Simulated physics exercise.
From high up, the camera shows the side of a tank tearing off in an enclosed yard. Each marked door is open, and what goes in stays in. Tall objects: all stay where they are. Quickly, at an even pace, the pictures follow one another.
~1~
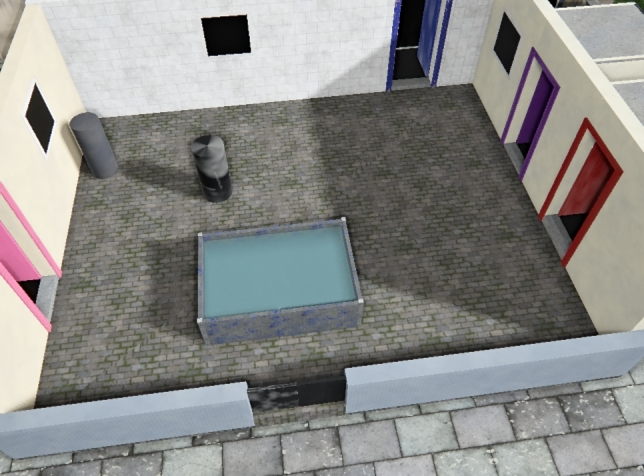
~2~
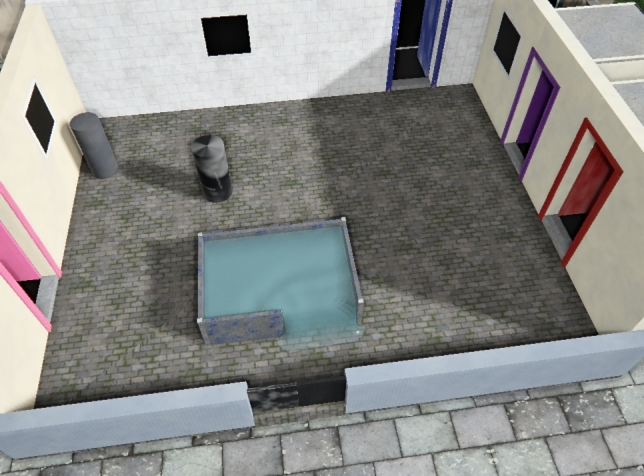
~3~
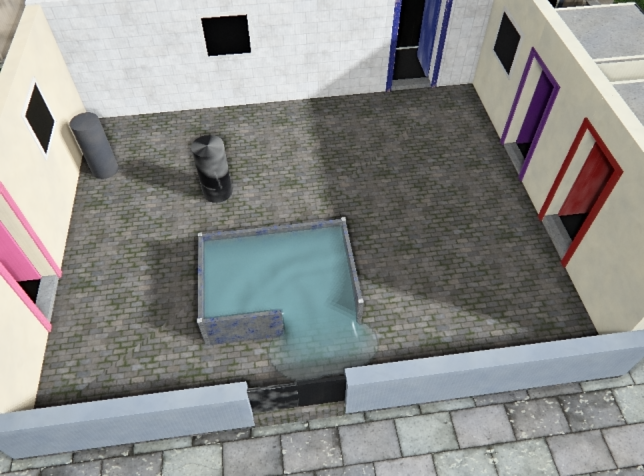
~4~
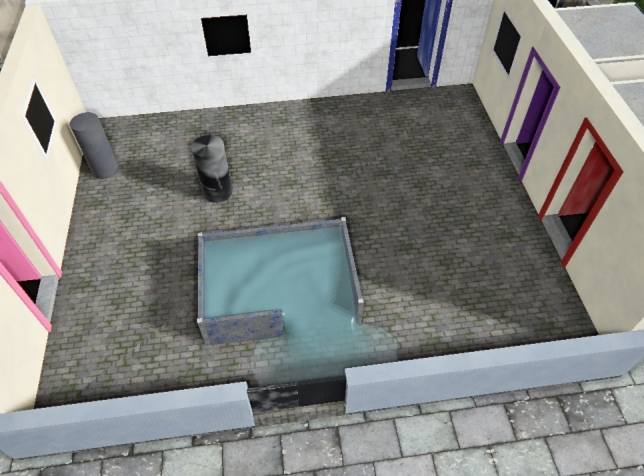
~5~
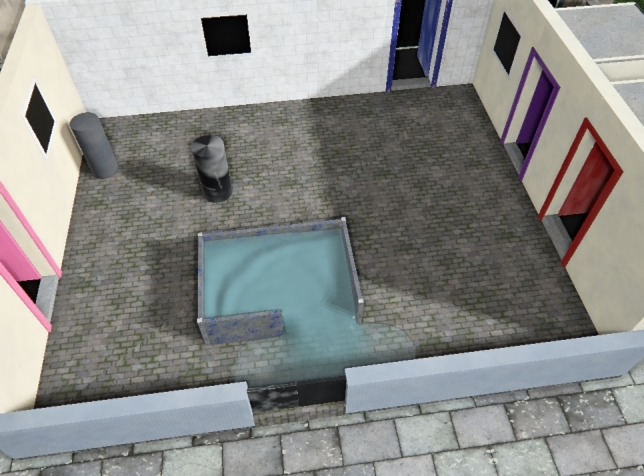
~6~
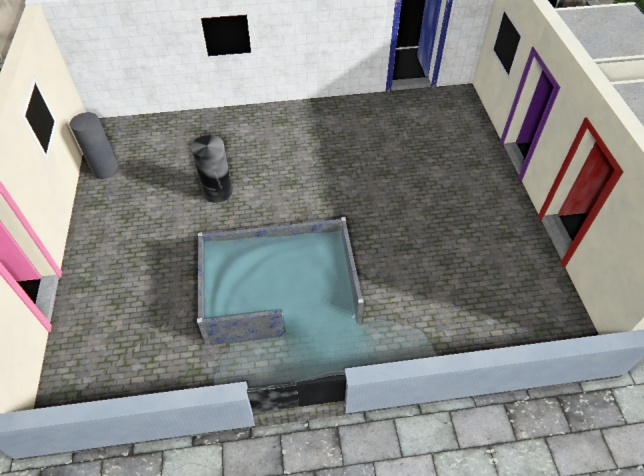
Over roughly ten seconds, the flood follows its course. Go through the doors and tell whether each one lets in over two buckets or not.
Outcome: The purple door will be at or under the cap; the blue door will be at or under the cap; the red door will be at or under the cap; the pink door will be at or under the cap.
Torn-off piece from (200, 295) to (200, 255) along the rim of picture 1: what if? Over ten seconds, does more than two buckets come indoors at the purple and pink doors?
As for the doors, purple doesn't reach it and pink gets past it.
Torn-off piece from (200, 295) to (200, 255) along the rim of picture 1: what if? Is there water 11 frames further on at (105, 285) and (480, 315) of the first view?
Taking the two points in order, the first is waterlogged and the second is left dry.
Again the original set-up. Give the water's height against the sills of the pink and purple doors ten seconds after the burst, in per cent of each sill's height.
In order: Roughly 50 % and 50 %.
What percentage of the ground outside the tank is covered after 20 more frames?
Roughly 35 %.
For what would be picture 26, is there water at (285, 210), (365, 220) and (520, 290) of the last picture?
In that order the points end up high and dry, high and dry and soaked.
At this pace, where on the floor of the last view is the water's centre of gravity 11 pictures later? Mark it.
(315, 321).
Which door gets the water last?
I'd go with the blue one.
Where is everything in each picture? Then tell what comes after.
The first frame shows the water tank at (277, 270) is whole and still.
In the second frame, the front is at (282, 344), out from the gap at (320, 322).
In the third frame, water pours out at (320, 322) and has run to (371, 347).
In the fourth frame, the front is at a hidden place, out from the gap at (320, 323).
In the fifth frame, the front is at a hidden place, out from the gap at (320, 323).
In the sixth frame, water pours out at (320, 322) and has run to a hidden place.
A moment on, water covers 10 % of the floor; the purple door not reached, the blue door not reached, the red door not reached, the pink door not reached.
Next, water covers 25 % of the floor; the purple door not reached, the blue door not reached, the red door not reached, the pink door not reached.
Then, water covers 35 % of the floor; the purple door wet at the sill, nothing in, the blue door not reached, the red door wet at the sill, nothing in, the pink door wet at the sill, nothing in.
Later, water covers 65 % of the floor; the purple door wet at the sill, nothing in, the blue door wet at the sill, nothing in, the red door wet at the sill, nothing in, the pink door under two buckets in.
In the end, water covers 90 % of the floor; the purple door wet at the sill, nothing in, the blue door wet at the sill, nothing in, the red door wet at the sill, nothing in, the pink door under two buckets in.
